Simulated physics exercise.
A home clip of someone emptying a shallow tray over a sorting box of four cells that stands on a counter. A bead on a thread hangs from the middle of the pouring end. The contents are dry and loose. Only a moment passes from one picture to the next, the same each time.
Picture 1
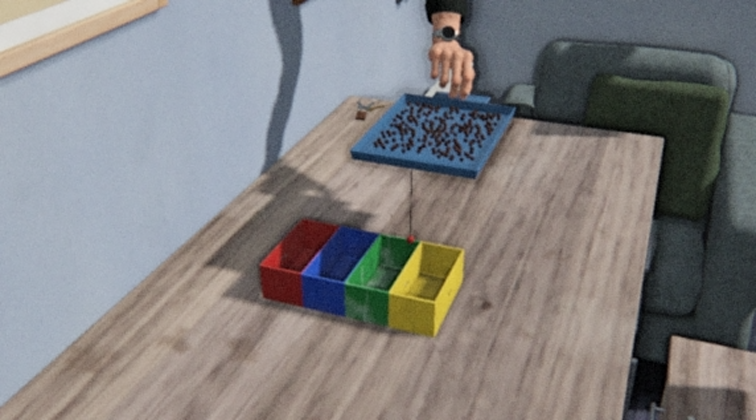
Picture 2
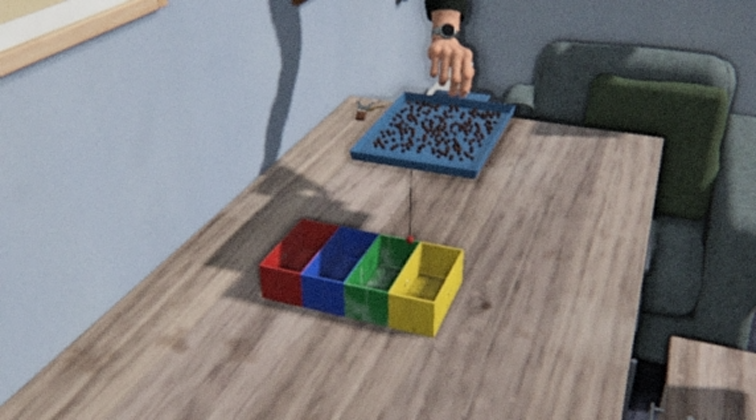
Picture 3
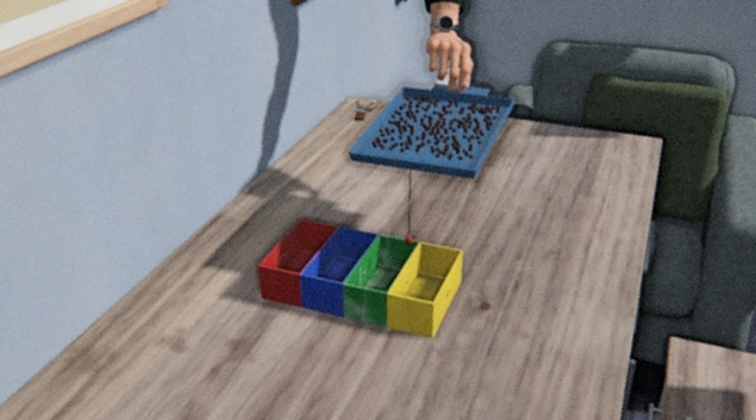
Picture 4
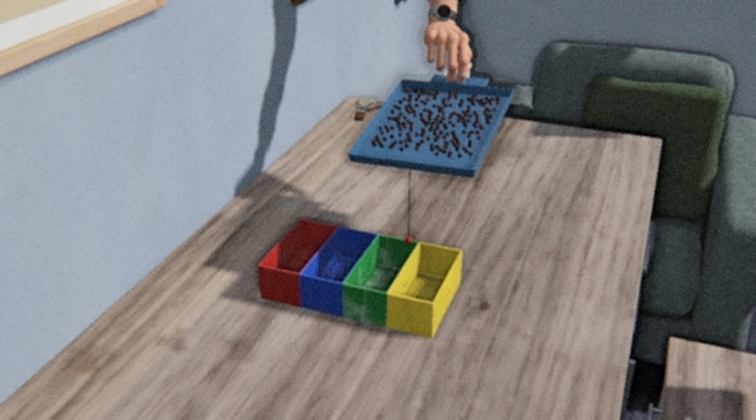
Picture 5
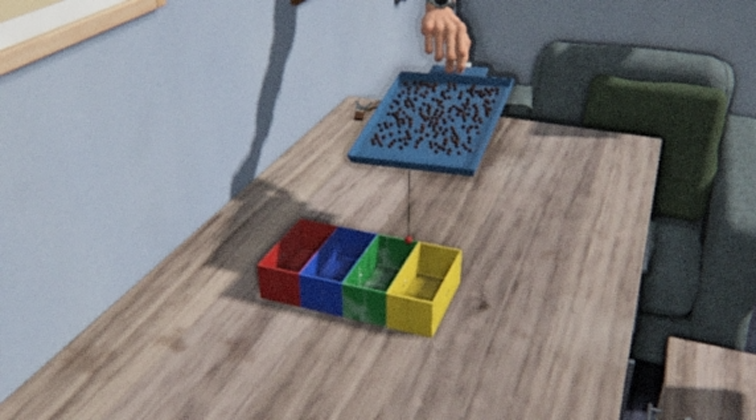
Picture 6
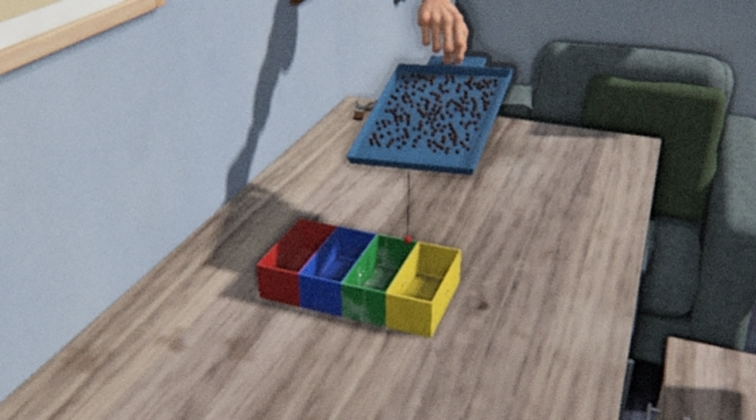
We see a hand gradually raising the far end of a blue tray of small dark berries, tilting it toward a box with red, blue, green and yellow cells, while a bead hangs on a thread from the tray's near edge.
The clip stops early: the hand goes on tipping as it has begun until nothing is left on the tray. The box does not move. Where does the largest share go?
Fullest: The blue cell.
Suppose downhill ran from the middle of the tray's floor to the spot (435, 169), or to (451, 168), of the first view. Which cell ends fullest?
At the first place the yellow one, at the second that yellow cell.
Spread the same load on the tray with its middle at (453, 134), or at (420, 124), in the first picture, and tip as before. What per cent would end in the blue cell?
Roughly 50 per cent, and 70 per cent.
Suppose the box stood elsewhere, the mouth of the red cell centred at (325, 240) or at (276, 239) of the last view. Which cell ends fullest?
In turn: That blue cell; green.
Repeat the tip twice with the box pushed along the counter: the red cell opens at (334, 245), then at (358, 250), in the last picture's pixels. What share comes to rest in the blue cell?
First some 50, then 20 per cent.
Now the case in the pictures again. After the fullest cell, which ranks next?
In second place: The green cell.
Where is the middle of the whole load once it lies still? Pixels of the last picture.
Roughly at (355, 286).
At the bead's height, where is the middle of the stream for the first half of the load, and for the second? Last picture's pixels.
The first part at (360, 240); the rest at (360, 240).
Soon after the last picture, tray tipped steeply; most on the tray; a stray few in the blue cell; a stray few in the yellow cell; a stray few in the green cell; a small part falling or outside the box.
A little later, tray tipped right over; most on the tray; a small part in the blue cell; a small part in the green cell; a stray few in the yellow cell; a small part falling or outside the box.
Later still, tray tipped past a quarter turn; about half in the blue cell; about a third in the green cell; a small part in the yellow cell.
At rest, tray tipped past a quarter turn; about half in the blue cell; about a third in the green cell; a small part in the yellow cell; none in the red cell.
